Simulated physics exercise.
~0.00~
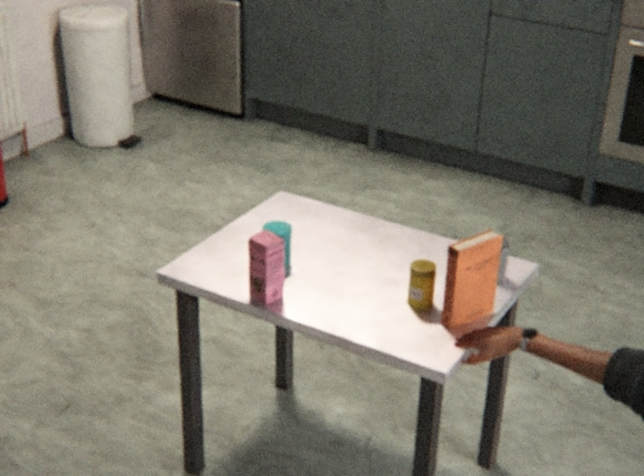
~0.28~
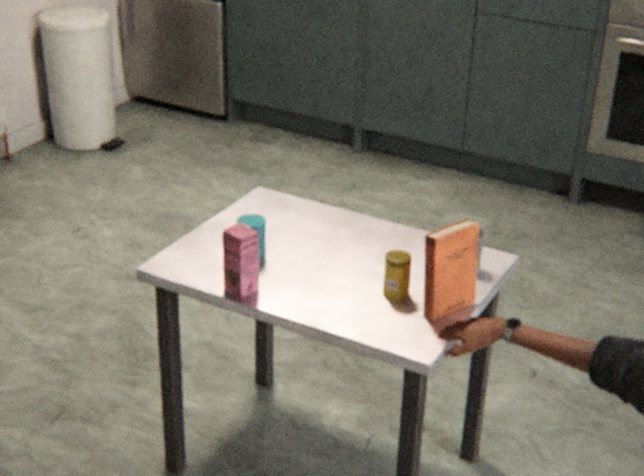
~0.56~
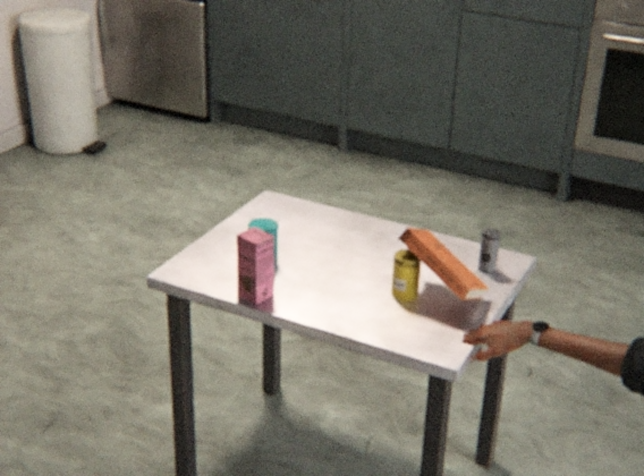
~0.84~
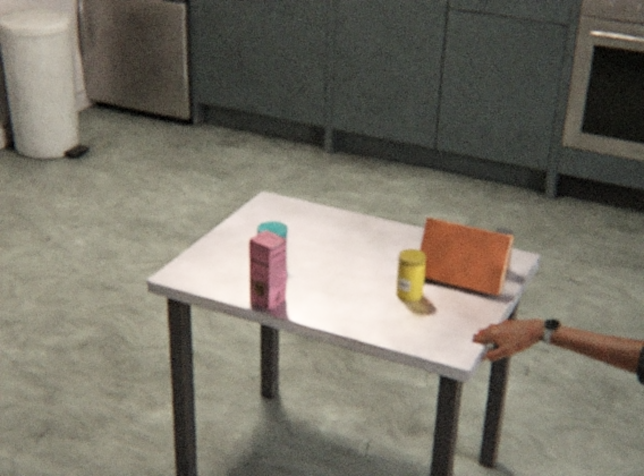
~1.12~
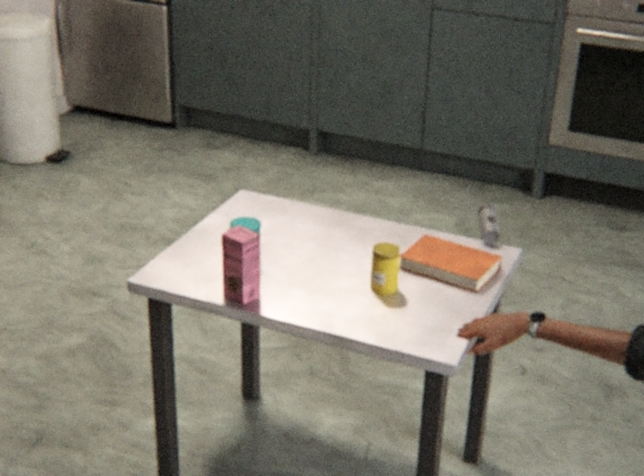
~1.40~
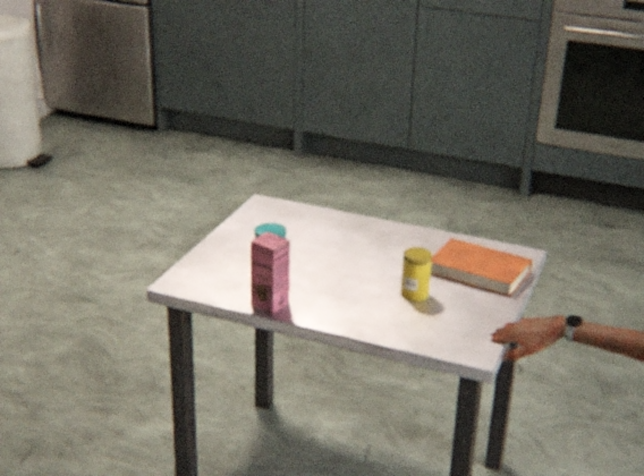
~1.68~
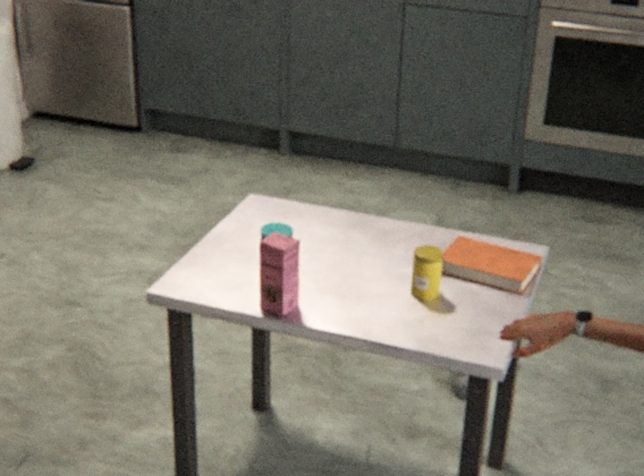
Orange book toppling flat as a hand jerks a white table, grey shaker tipping off, yellow jar, carton and tin staying upright.
